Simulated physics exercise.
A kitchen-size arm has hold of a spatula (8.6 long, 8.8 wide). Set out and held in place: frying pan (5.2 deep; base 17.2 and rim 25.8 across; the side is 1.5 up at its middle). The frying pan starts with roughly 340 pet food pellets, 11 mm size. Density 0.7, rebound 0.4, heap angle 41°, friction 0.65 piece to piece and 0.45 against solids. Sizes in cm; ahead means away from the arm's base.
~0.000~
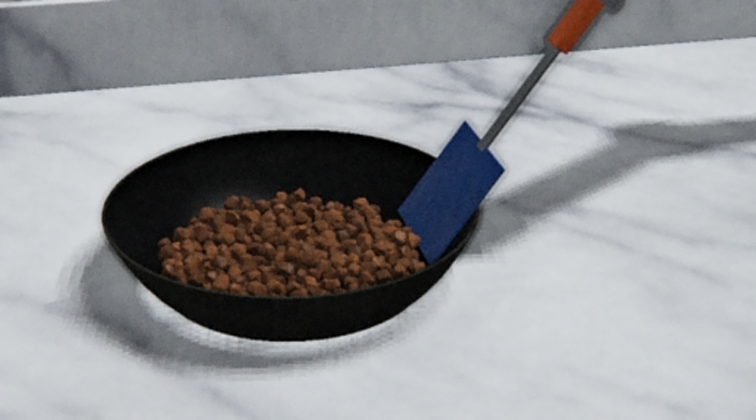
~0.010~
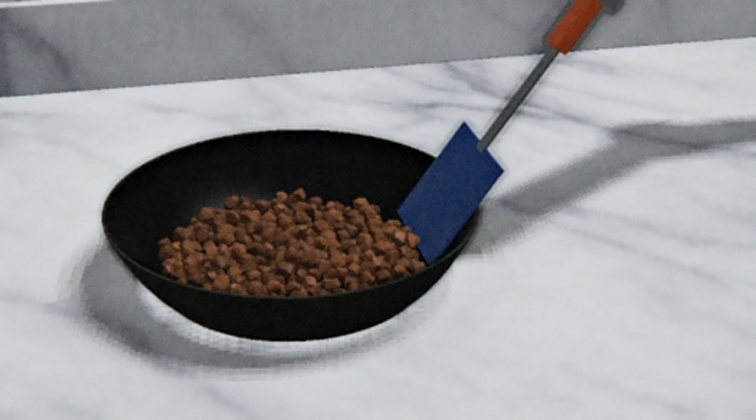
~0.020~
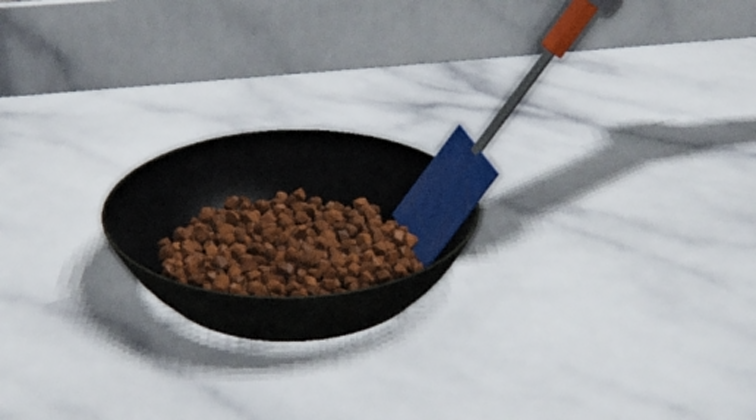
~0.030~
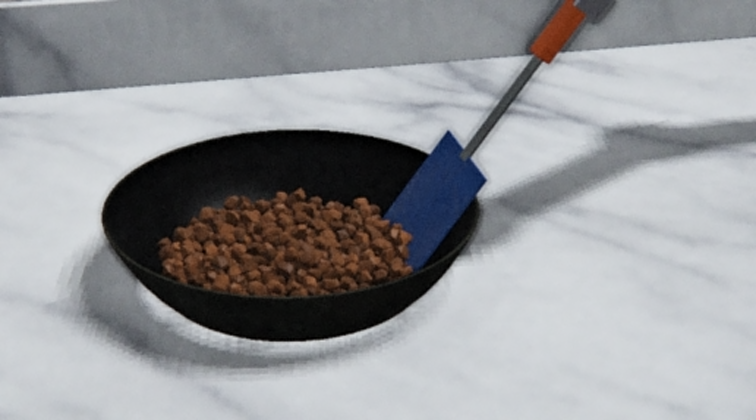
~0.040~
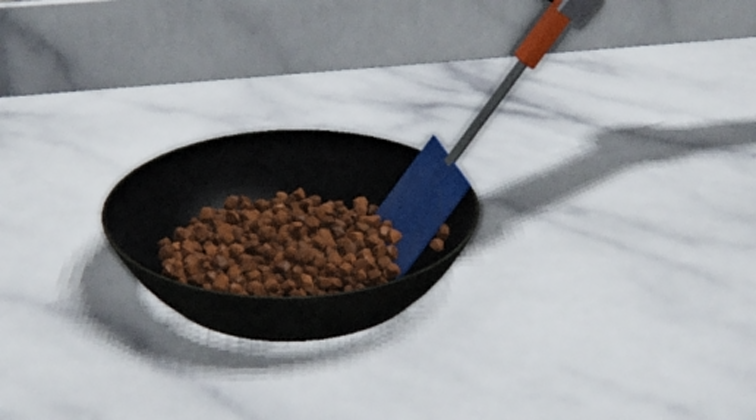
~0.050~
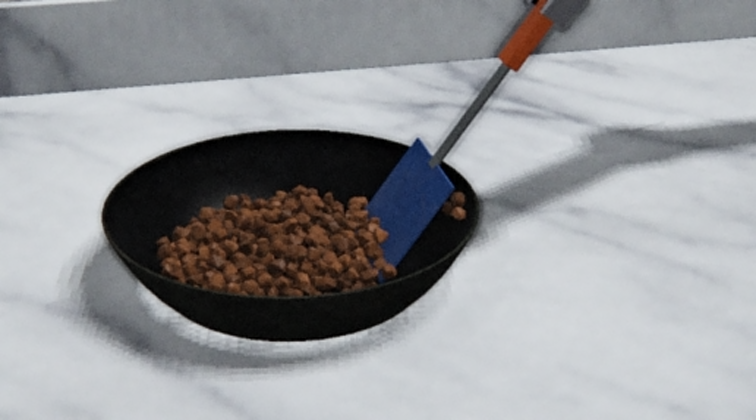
On a marble counter, a blue spatula with an orange handle rested at the right side of a black pan of brown pellets, then slid left into the heap, leaving a few pellets behind it.
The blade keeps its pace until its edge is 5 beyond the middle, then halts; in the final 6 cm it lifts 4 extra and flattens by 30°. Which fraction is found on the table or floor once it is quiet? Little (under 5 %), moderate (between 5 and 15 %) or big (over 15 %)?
A moderate share, between 5 and 15 %, ends on the table or floor.
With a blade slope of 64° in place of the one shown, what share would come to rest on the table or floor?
It would be near 10 per cent.
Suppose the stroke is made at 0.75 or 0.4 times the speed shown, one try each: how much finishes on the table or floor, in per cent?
About 0 and 0 per cent.
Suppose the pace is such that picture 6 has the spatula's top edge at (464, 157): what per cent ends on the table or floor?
About 0 per cent.
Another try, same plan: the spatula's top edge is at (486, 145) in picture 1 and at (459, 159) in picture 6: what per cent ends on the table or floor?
Some 0 per cent.
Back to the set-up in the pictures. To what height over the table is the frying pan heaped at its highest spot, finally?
About 5.0 cm.
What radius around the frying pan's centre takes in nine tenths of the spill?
Some 60 cm.
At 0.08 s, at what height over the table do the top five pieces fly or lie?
Some 9 cm.
After 0.08 s, sloping 54°, highest piece 11 above the table; 342 in the frying pan, 3 on the blade or in flight.
After 0.10 s, sloping 44°, highest piece 16 above the table; 341 in the frying pan, 4 on the blade or in flight.
After 0.32 s, sloping 24°, highest piece 31 above the table; 318 in the frying pan, 21 on the table or floor, 6 on the blade or in flight.
After 1.37 s, sloping 24°, highest piece 5 above the table; 318 in the frying pan, 27 on the table or floor.
At rest, 318 in the frying pan, 27 on the table or floor. That is 8 % on the table or floor.
